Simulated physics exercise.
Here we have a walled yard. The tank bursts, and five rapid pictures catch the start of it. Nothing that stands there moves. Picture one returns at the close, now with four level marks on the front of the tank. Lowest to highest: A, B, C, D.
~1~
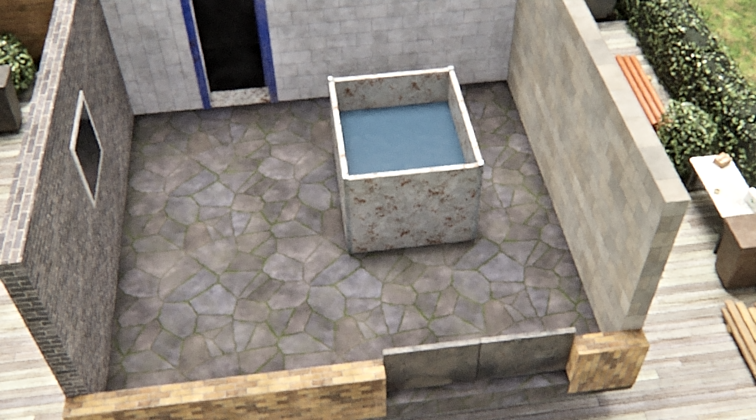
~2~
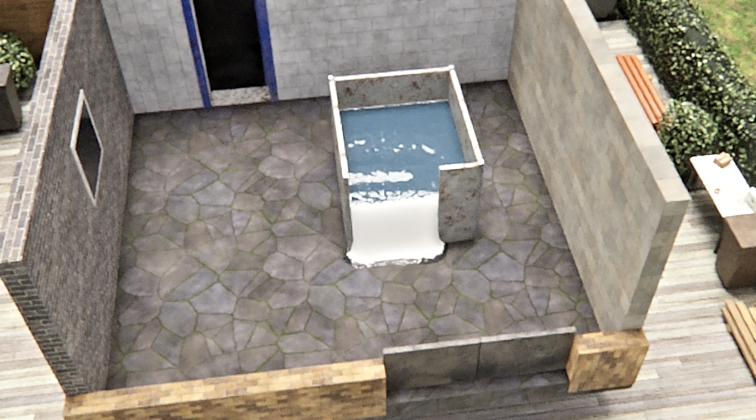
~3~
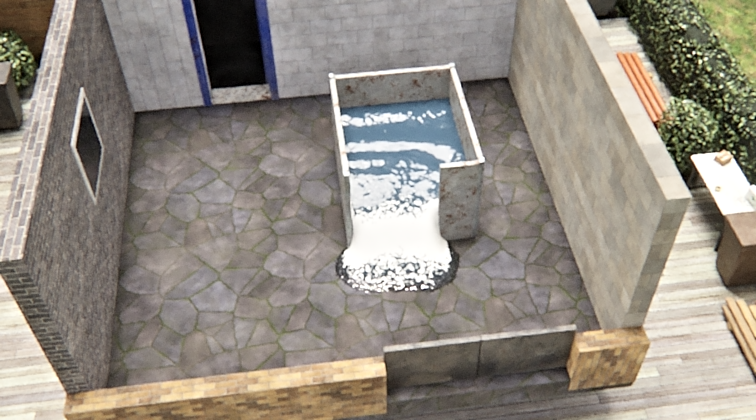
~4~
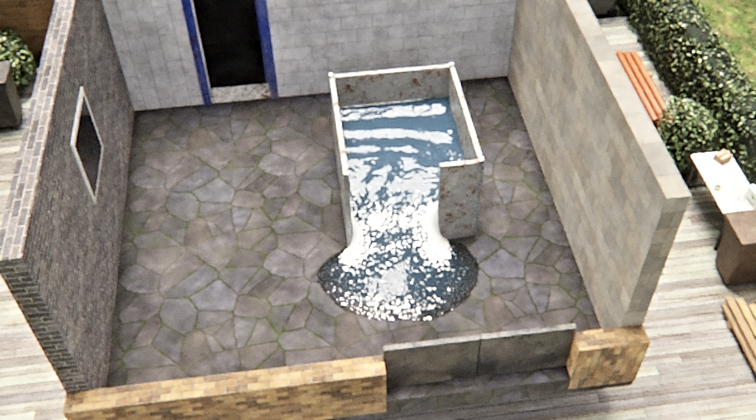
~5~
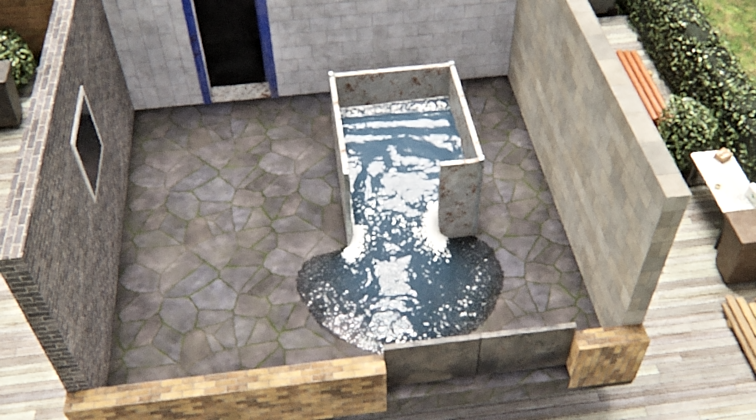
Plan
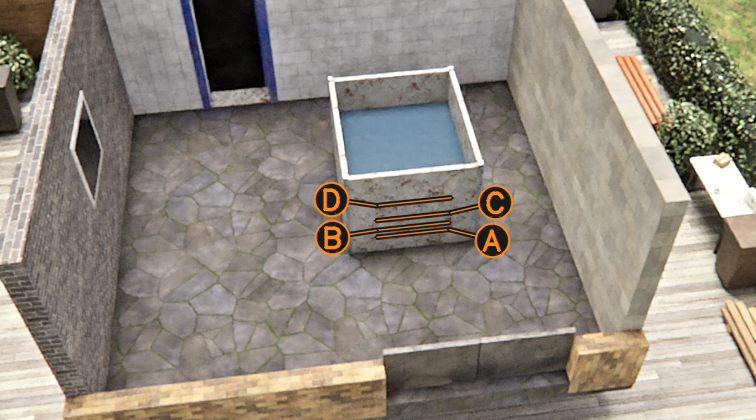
A walled stone yard held a square tank of still blue water until its front side opened, and the water poured out in a white, foaming rush, spreading across the paving toward the low front wall.
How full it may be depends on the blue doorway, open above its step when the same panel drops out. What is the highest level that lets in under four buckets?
D.
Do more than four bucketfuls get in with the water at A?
No.
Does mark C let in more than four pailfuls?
No, not at all.
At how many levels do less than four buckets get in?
All four.
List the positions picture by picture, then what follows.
Water in the tank at rest, its middle at (402, 149); foot of the blue doorway at (241, 105); shut gate at (479, 345), in the first picture.
In the second picture, 1 % of the ground under water, visible out to (440, 248).
In the third picture, 3 % of the ground under water, visible out to (439, 281).
In the fourth picture, 7 % of the ground under water, visible out to (426, 314).
In the fifth picture, 12 % of the ground under water, visible out to (480, 302).
In orange, A at (413, 233); B at (413, 226); C at (413, 216); D at (413, 201); from the bottom up A, B, C, D.
If A is chosen, nothing gets over.
If B is chosen, nothing gets over.
If C is chosen, nothing gets over.
If D is chosen, a splash gets over, under a bucket.
